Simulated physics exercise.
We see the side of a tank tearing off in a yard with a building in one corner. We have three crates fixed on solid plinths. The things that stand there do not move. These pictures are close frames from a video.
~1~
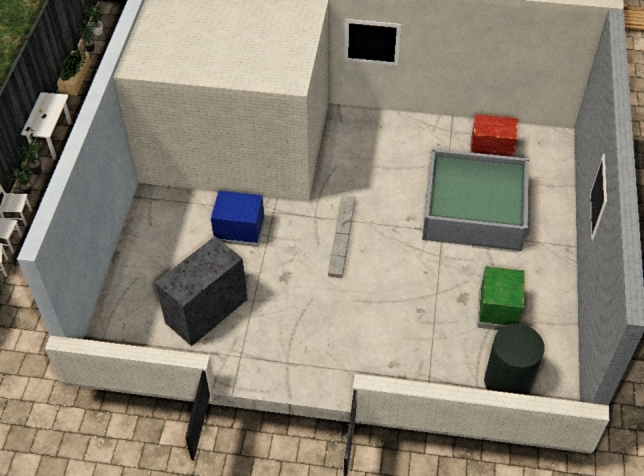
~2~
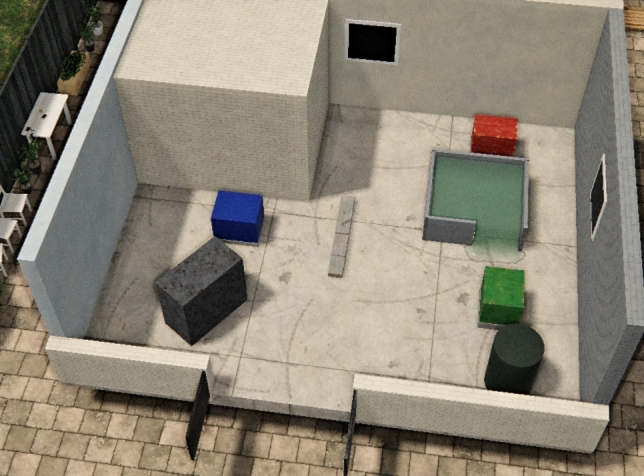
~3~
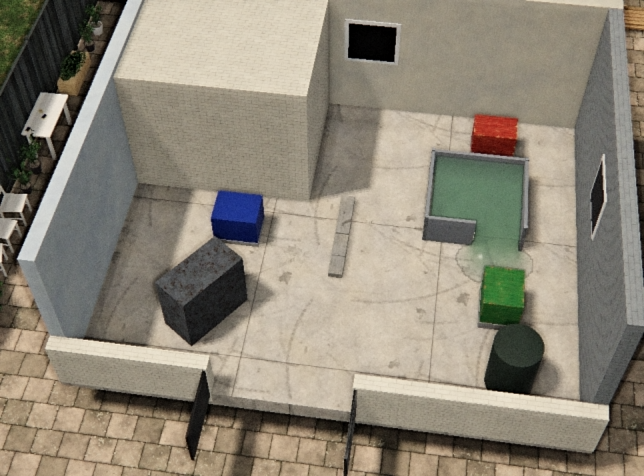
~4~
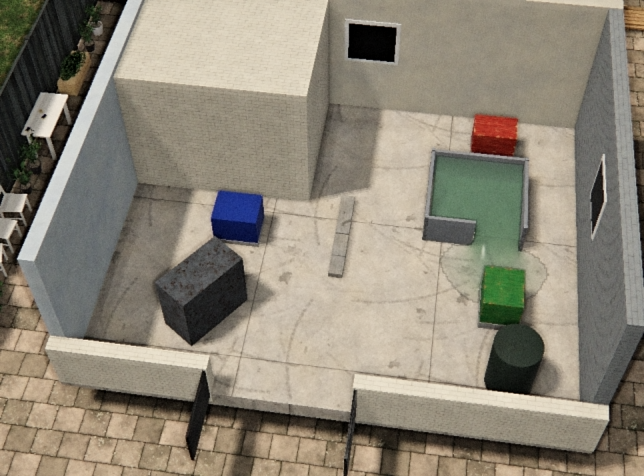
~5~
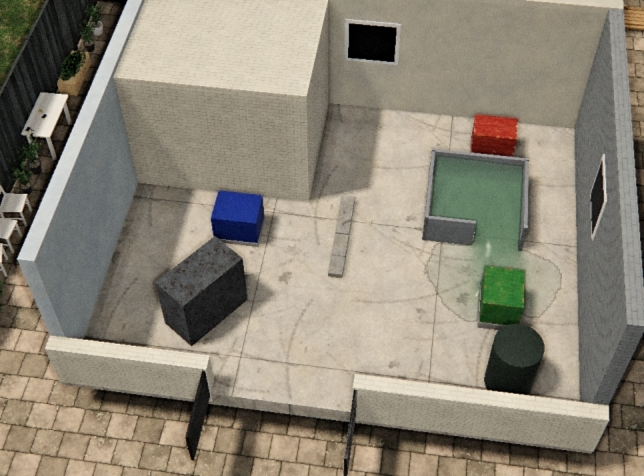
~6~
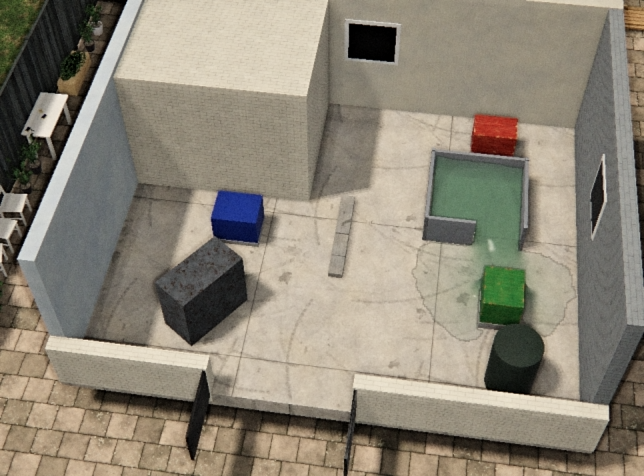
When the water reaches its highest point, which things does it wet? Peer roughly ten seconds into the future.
My prediction: The green crate is caught by the water; the blue crate is safe from the water; the red crate is safe from the water.
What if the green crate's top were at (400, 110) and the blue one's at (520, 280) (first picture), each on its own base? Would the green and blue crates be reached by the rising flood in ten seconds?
Reading - green crate: Untouched, blue crate: Flooded.
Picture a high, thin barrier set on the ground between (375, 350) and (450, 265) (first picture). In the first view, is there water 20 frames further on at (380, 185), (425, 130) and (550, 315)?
First unwetted, then unwetted, then inundated.
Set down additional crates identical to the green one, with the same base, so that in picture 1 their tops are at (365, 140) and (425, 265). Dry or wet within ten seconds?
I'd expect the first one is left untouched and the next one gets submerged.
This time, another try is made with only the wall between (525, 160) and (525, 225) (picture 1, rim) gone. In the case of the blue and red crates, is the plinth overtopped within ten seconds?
My reading: Blue stays untouched, red gets drenched.
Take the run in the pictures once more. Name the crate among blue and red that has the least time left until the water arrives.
The red crate it is.
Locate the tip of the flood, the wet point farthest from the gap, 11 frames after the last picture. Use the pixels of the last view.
The front should reach about (324, 394).
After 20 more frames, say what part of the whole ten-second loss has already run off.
Approximately 15 in a hundred, I think.
A moment on, water covers 15 % of the floor; the green crate water round its plinth, the blue crate not reached, the red crate not reached.
Next, water covers 30 % of the floor; the green crate water round its plinth, the blue crate not reached, the red crate not reached.
Then, water covers 45 % of the floor; the green crate water round its plinth, the blue crate not reached, the red crate water round its plinth.
Later, water covers 55 % of the floor; the green crate water round its plinth, the blue crate water round its plinth, the red crate water round its plinth.
In the end, water covers 75 % of the floor; the green crate was topped, the blue crate stayed above the water, the red crate stayed above the water.
